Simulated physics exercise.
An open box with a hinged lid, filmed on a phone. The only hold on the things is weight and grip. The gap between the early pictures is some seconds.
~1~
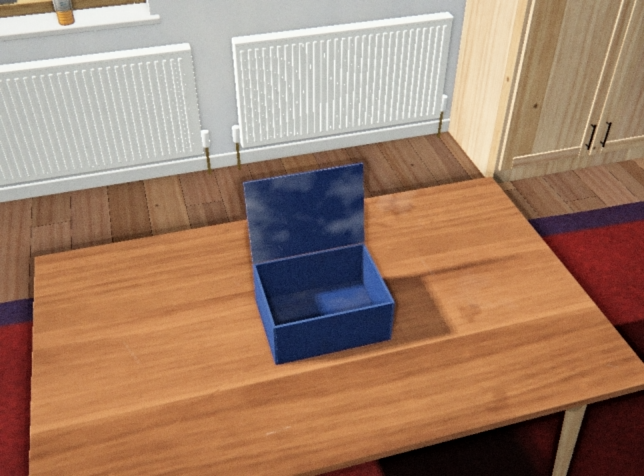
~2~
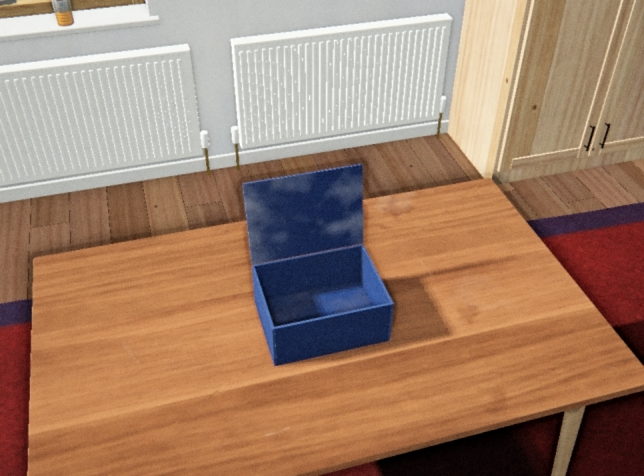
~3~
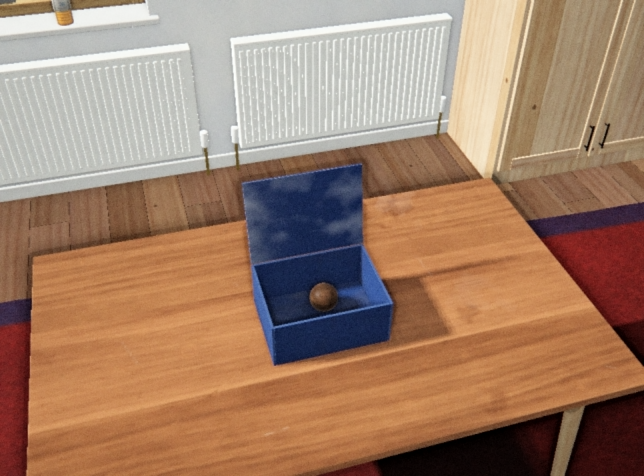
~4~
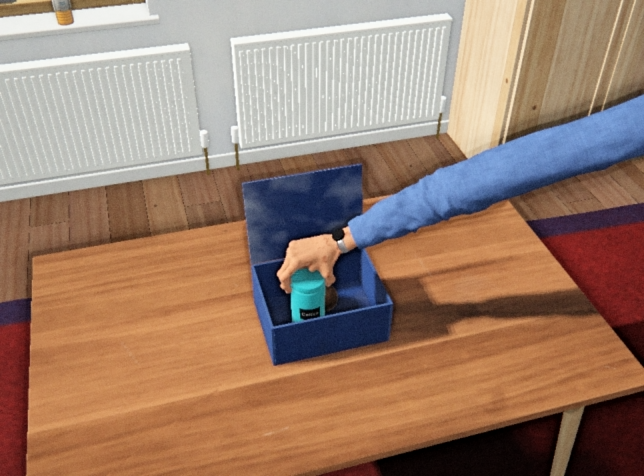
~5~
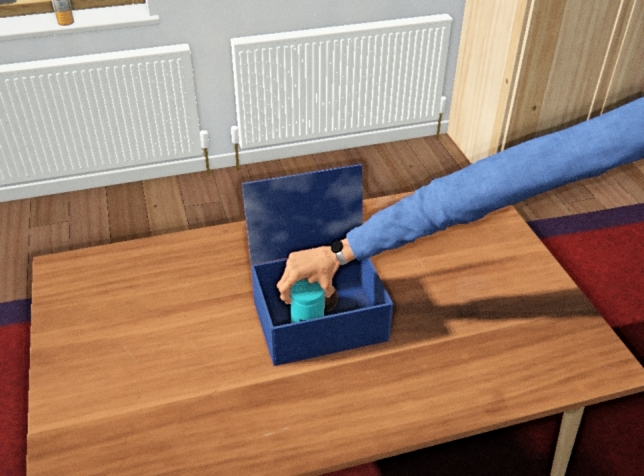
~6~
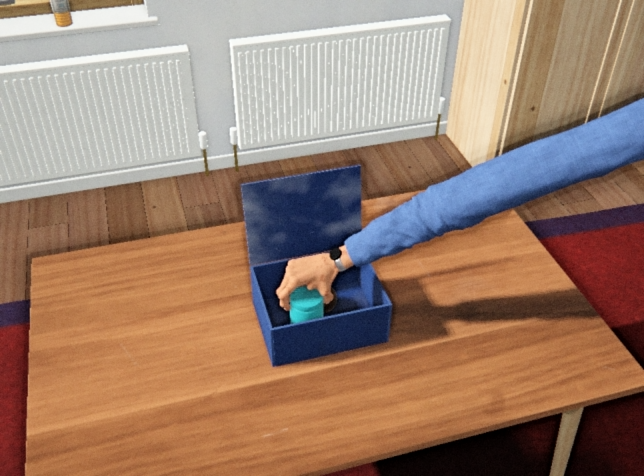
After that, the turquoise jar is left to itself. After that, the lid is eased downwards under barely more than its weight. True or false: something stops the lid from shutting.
True.
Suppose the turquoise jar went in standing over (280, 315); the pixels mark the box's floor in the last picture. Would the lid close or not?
The lid remains open a bit this time.
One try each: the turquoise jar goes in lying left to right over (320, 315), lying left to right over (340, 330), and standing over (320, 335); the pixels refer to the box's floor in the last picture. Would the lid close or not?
Going through the three tries, the lid settles all the way, then settles all the way, then hangs open.
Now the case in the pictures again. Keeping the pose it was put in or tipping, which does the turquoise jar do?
At the finish the turquoise jar holds its orientation.
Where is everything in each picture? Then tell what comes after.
The last thing is not in view yet, in the first picture.
The last thing is not in view yet, in the second picture.
The last thing is not in view yet; brown ball (324, 297), in the third picture.
Coming down; turquoise jar (308, 299), in the fourth picture.
Coming down; turquoise jar (308, 310), in the fifth picture.
Put in, still held; turquoise jar (307, 316), in the sixth picture.
Then, 1.40 s past the last view, lid 74° above the rim.
Then, 1.80 s past the last view, lid 35° above the rim.
Finally, lid 9° above the rim; both still in place. Final places as the last picture's camera would see them, turquoise jar near (307, 316).
